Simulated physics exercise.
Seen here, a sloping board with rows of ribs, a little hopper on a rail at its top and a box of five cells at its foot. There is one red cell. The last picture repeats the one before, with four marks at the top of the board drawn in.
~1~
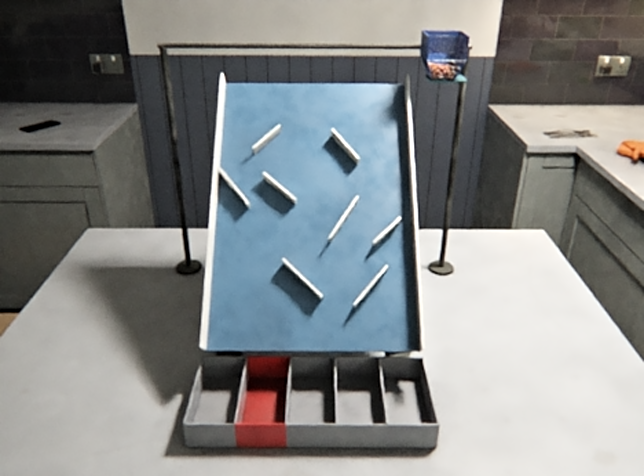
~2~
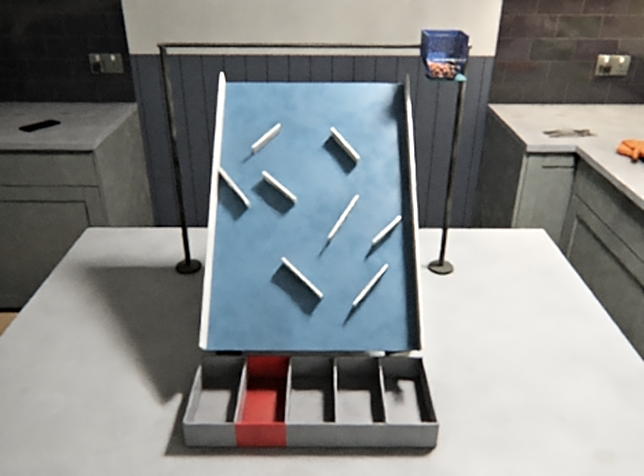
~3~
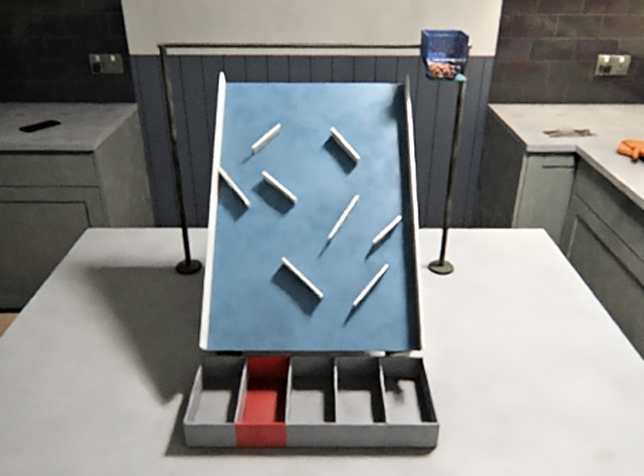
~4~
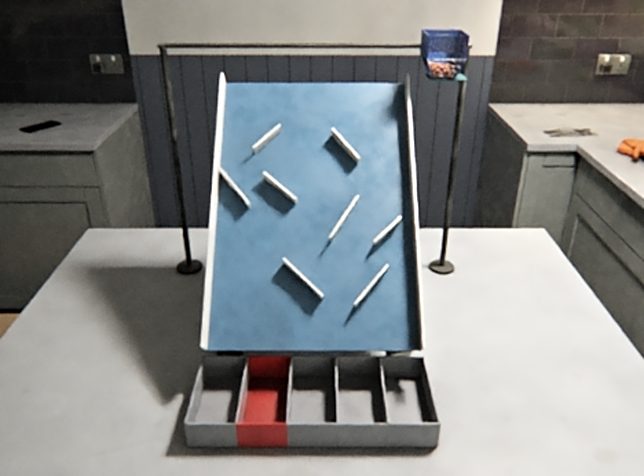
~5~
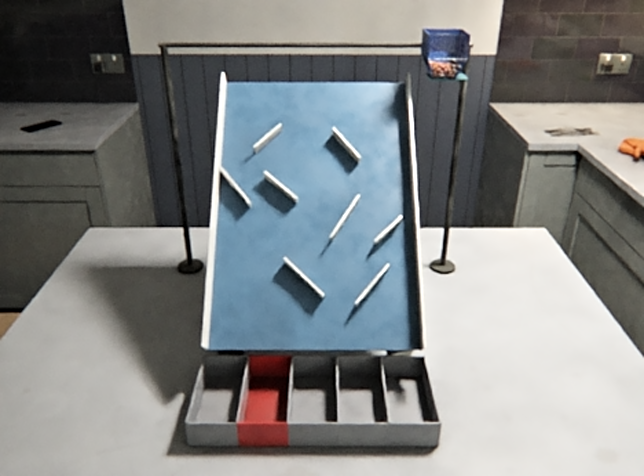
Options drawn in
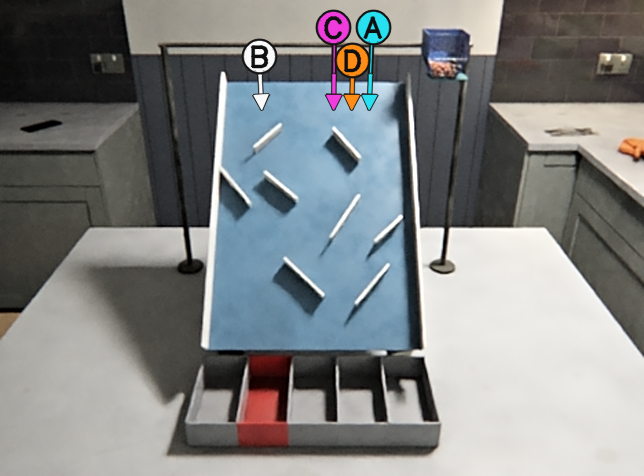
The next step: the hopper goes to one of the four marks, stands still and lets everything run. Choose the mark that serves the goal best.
Best: B.
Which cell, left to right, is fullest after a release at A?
The third from the left.
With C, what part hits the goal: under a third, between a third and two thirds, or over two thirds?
It is under a third.
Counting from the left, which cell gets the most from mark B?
The second.
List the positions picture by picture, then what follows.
The first picture shows hopper near (442, 69), clay pellets, door shut.
The second picture shows ribs (253, 147) to (279, 124), (332, 128) to (359, 158), (219, 167) to (248, 203).
The third picture shows ribs (263, 172) to (295, 198), (330, 237) to (357, 196), (374, 241) to (401, 217).
The fourth picture shows ribs (283, 258) to (323, 296), (355, 304) to (388, 265).
The fifth picture shows red cell near (263, 433), number 2 of 5 from the left.
On the marked copy, mark A meets the board at (369, 104); mark B meets the board at (261, 104); mark C meets the board at (333, 104); mark D meets the board at (351, 104).
Choosing A, none at all in the red cell, all but a few in other cells.
Choosing B, close to half in the red cell, close to a third in other cells, only a few held on the board, a small share outside the box.
Choosing C, none at all in the red cell, the whole lot in other cells.
Choosing D, none at all in the red cell, the whole lot in other cells.
